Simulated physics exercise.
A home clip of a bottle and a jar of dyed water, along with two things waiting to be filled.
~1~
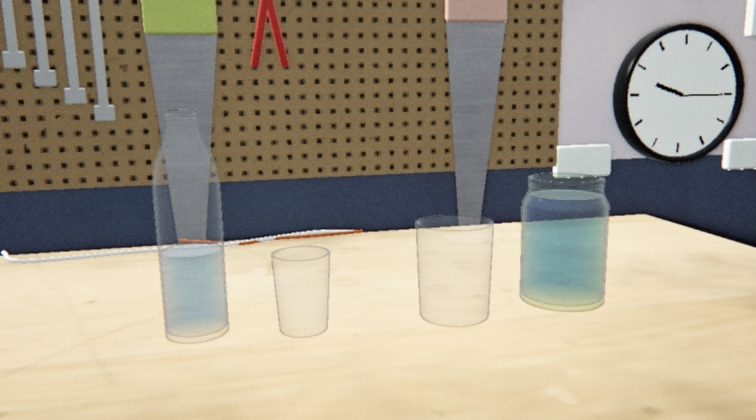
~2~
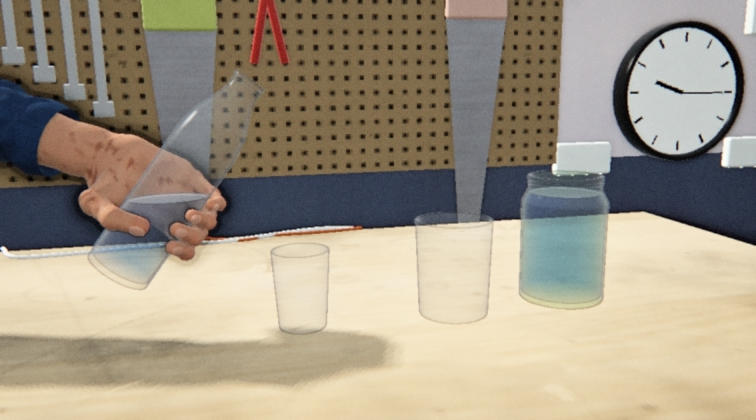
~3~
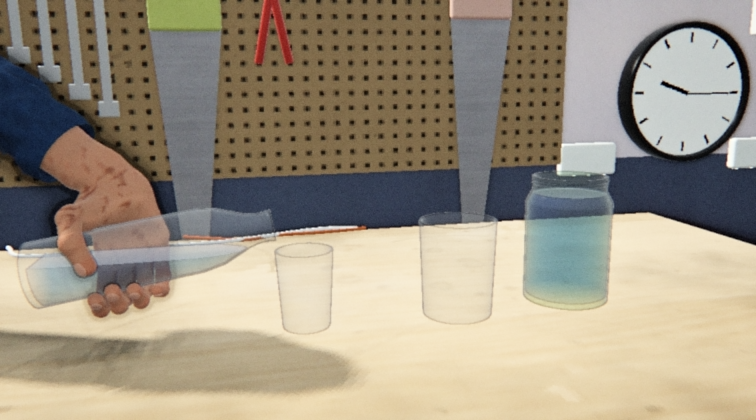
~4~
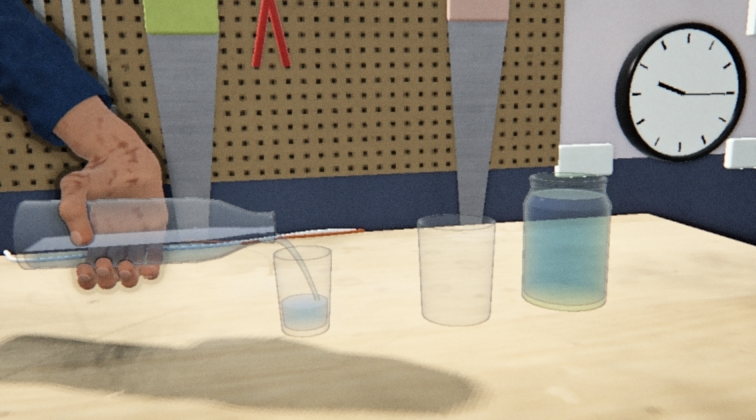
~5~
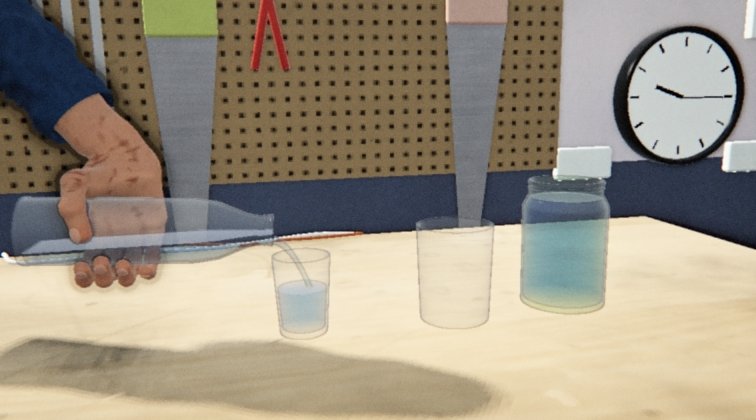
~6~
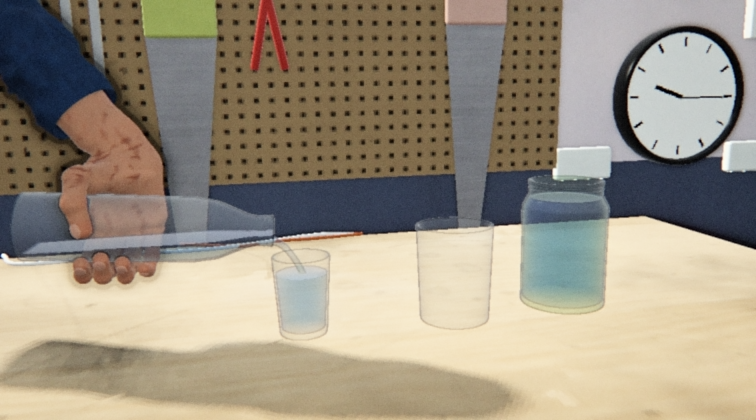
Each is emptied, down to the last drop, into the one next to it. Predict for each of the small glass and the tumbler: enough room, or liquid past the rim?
Prediction - the small glass lets some past the rim; the tumbler lets some past the rim.
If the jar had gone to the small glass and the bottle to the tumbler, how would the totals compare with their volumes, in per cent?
Some 500 per cent for the first and some 50 per cent for the second.
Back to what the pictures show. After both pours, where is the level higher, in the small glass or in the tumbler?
That's the tumbler on the right.
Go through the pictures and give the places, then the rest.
Nothing is moving yet; bottle (189, 221) about a third full; jar (564, 236) nearly full; small glass (302, 288) empty; tumbler (454, 266) empty, in the first frame.
The bottle is picked up; bottle (186, 173) tipped 35° with all of its load; small glass (302, 285) empty, in the second frame.
The bottle leans over the small glass; bottle (160, 249) tipped 80° with all of its load; small glass (306, 285) empty, in the third frame.
The dyed water is flowing; bottle (159, 231) tipped 90° with about three quarters of its load; small glass about a third full, surface at (305, 302), in the fourth frame.
The dyed water is flowing; bottle (157, 231) tipped 95° with about two thirds of its load; tumbler (455, 268) empty, in the fifth frame.
The dyed water is flowing; bottle (157, 229) tipped 95° with about half of its load; jar nearly full, surface at (565, 198); small glass about three quarters full, surface at (302, 274); tumbler (455, 269) empty, in the sixth frame.
Next, the small glass is full to the brim with a puddle round it.
Finally, the small glass is full to the brim with a puddle round it; the tumbler is full to the brim with a puddle round it.
